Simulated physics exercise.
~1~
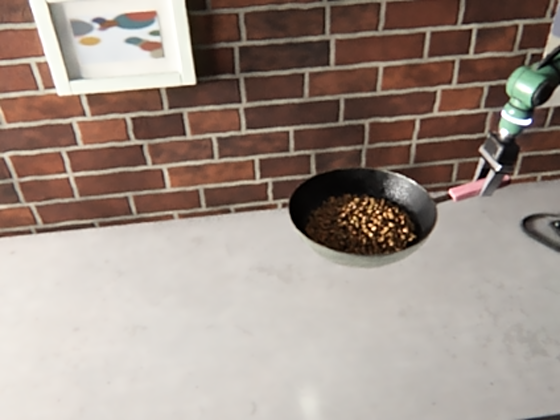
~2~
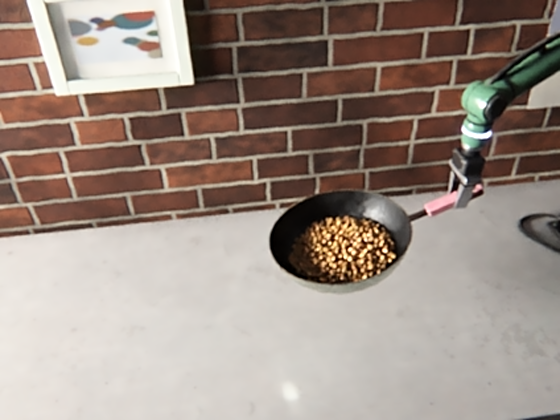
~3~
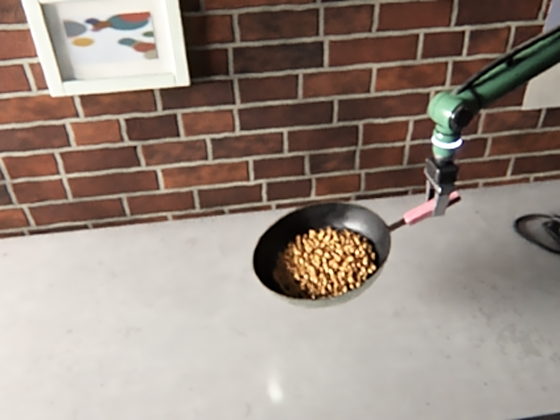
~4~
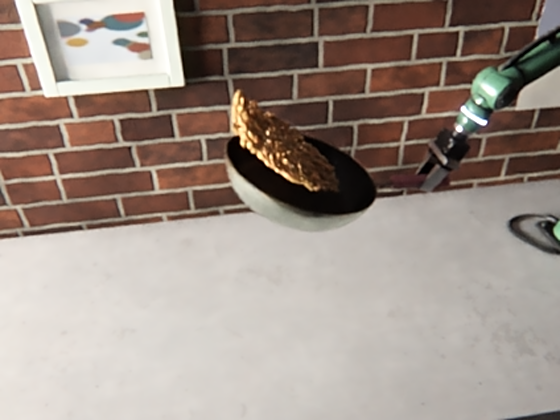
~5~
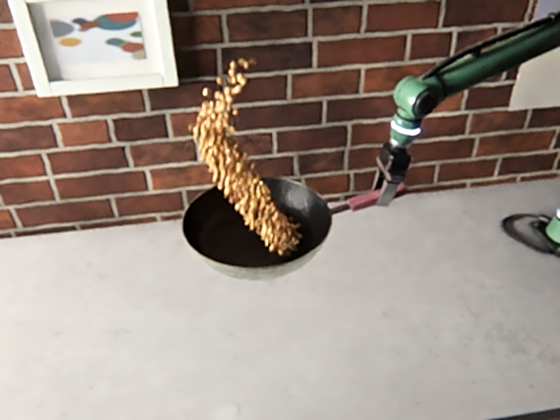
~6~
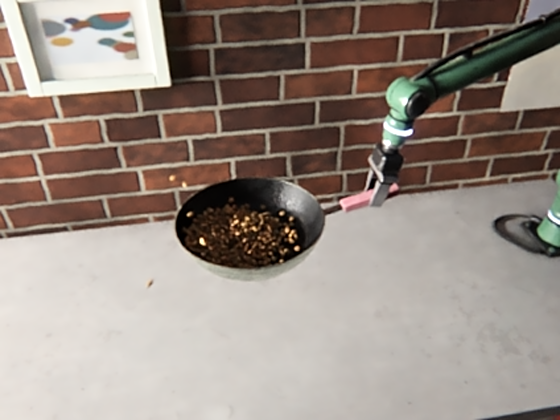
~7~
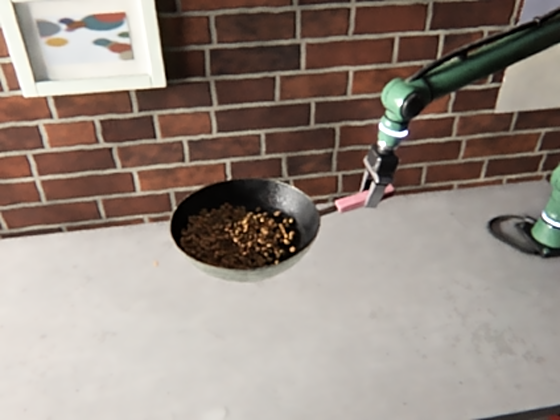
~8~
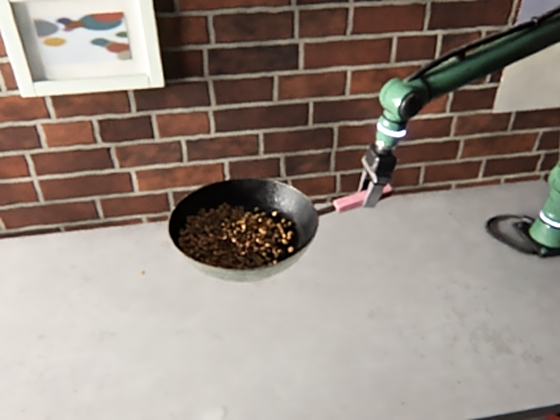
To begin with, a green robot arm holds a dark frying pan by its pink handle above a pale grey counter, with a heap of small brown beans inside and a brick wall behind. The arm carries the pan left and slightly down, leaning it as it goes. Then the pan swings up and the beans lift in a slanting sheet toward its far left side. As the pan lowers and levels, they stretch into a tall, curving stream above it. Nearly all drop back inside, though a stray or two falls outside, and the pan ends almost still, holding the settled beans.
